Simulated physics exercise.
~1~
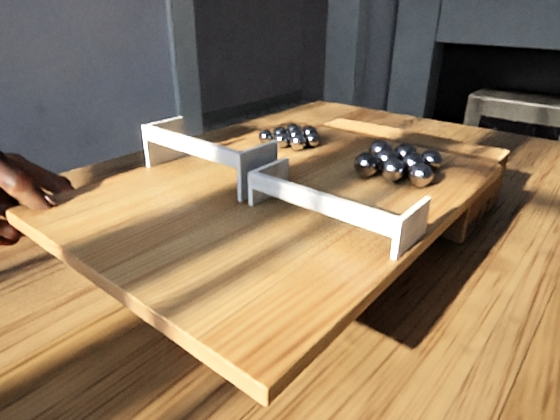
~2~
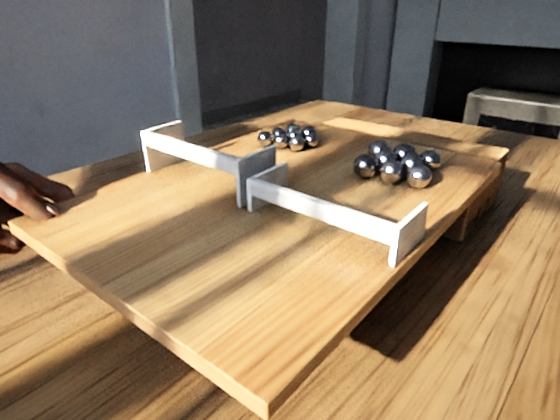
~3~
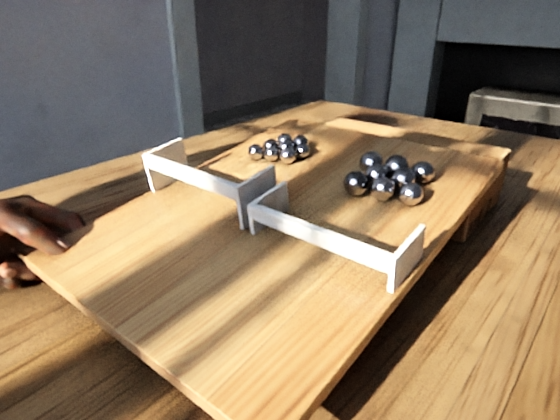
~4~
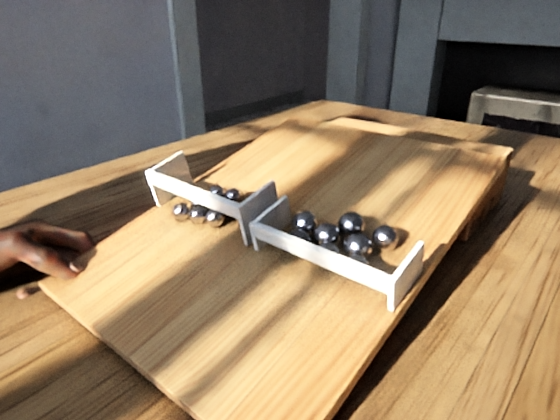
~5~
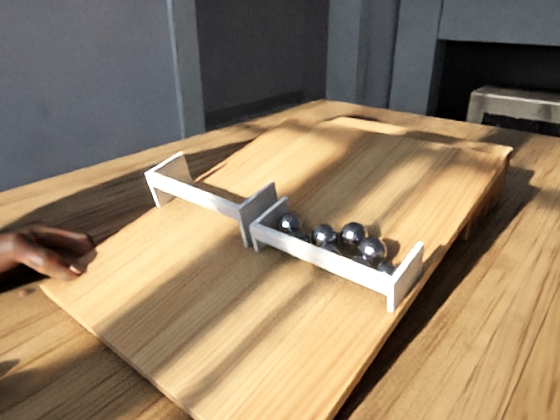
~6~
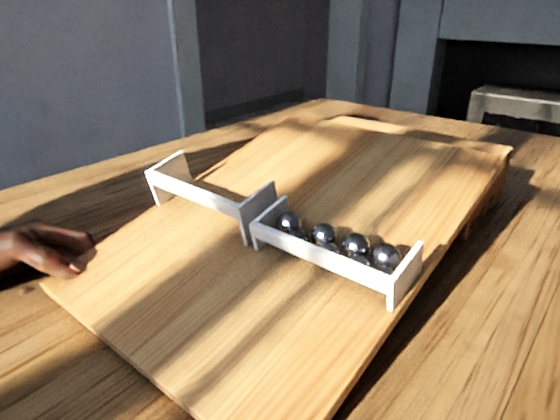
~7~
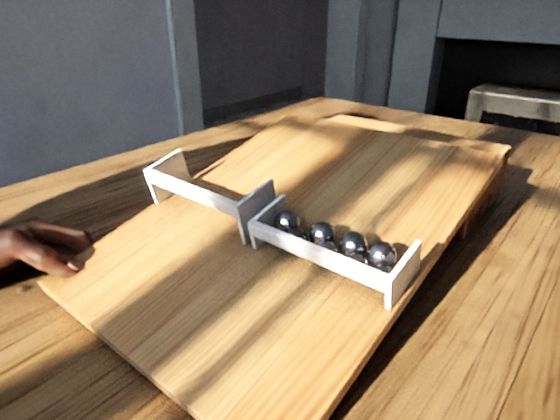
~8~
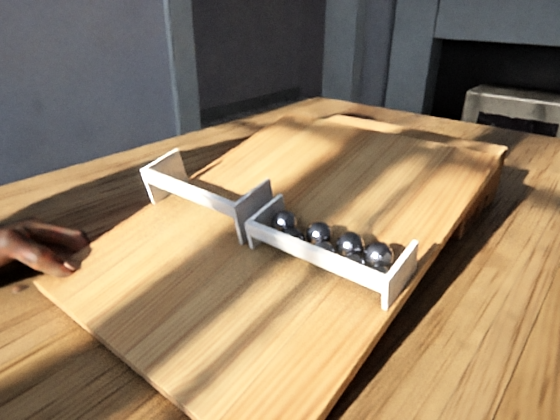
At first, a wide wooden board lies nearly level on a wooden table, with two clusters of shiny metal balls resting behind two low white barriers and a hand at its left edge. The near end of the board then lowers, and both clusters start rolling down toward the barriers. The smaller balls on the left slip beneath their barrier, while the larger ones on the right close in on theirs. Soon the left balls are gone from view. The larger balls settle in a row against the right barrier, and the tilted board stays still.
